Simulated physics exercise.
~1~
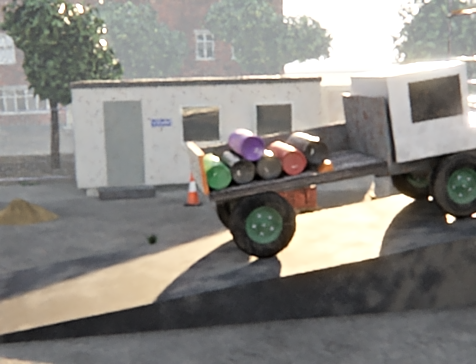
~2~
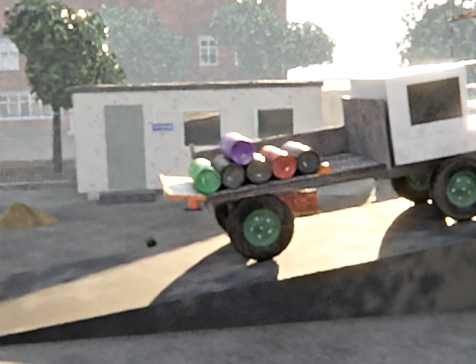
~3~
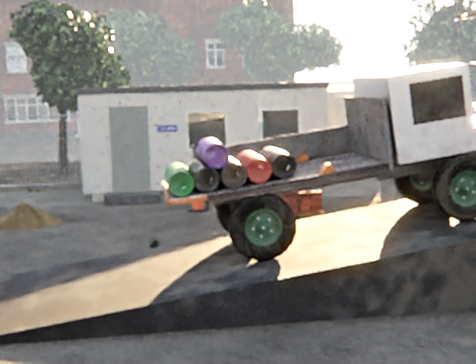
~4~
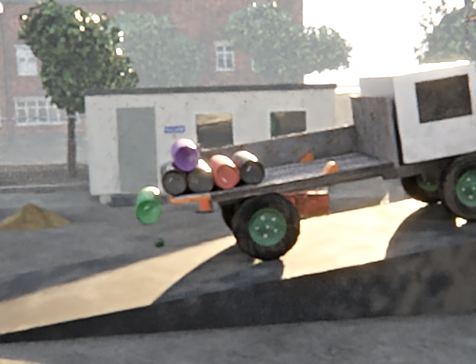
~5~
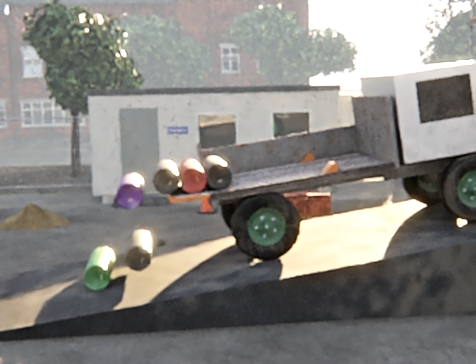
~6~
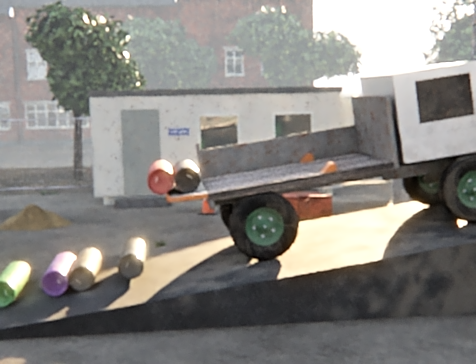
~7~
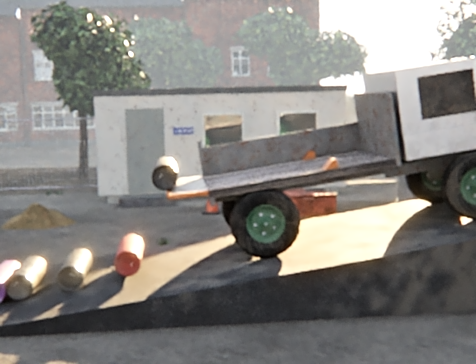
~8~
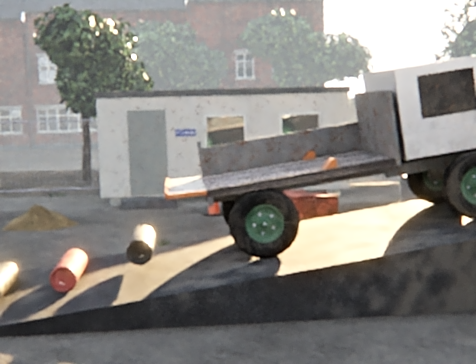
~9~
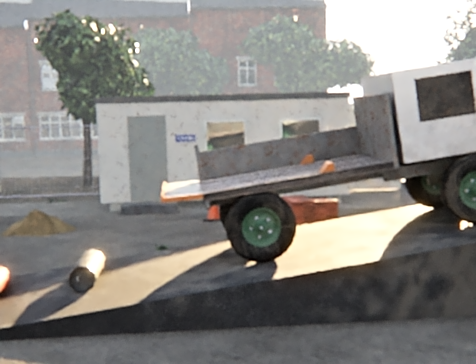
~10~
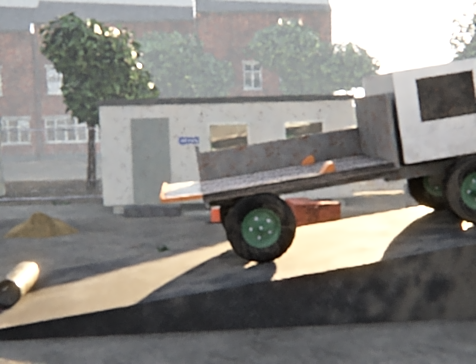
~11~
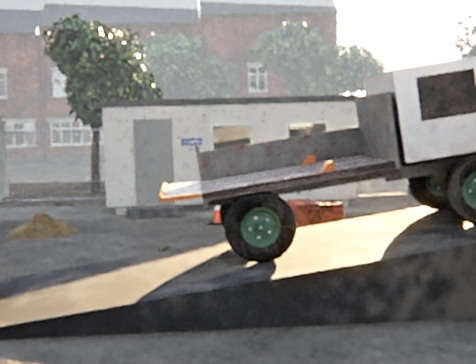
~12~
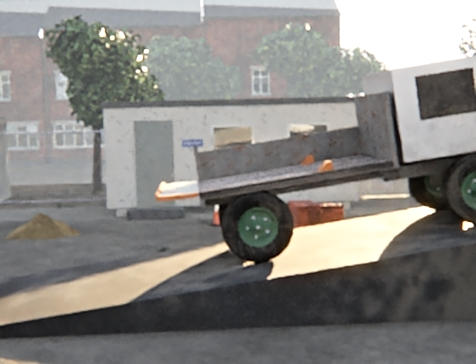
In this clip, green, purple, red and dark cylinders on a pick-up's bed, parked on a ramp sloping down to the left, roll left over the lowered tailgate, green first. They drop and roll out of view, leaving the bed empty of cylinders.
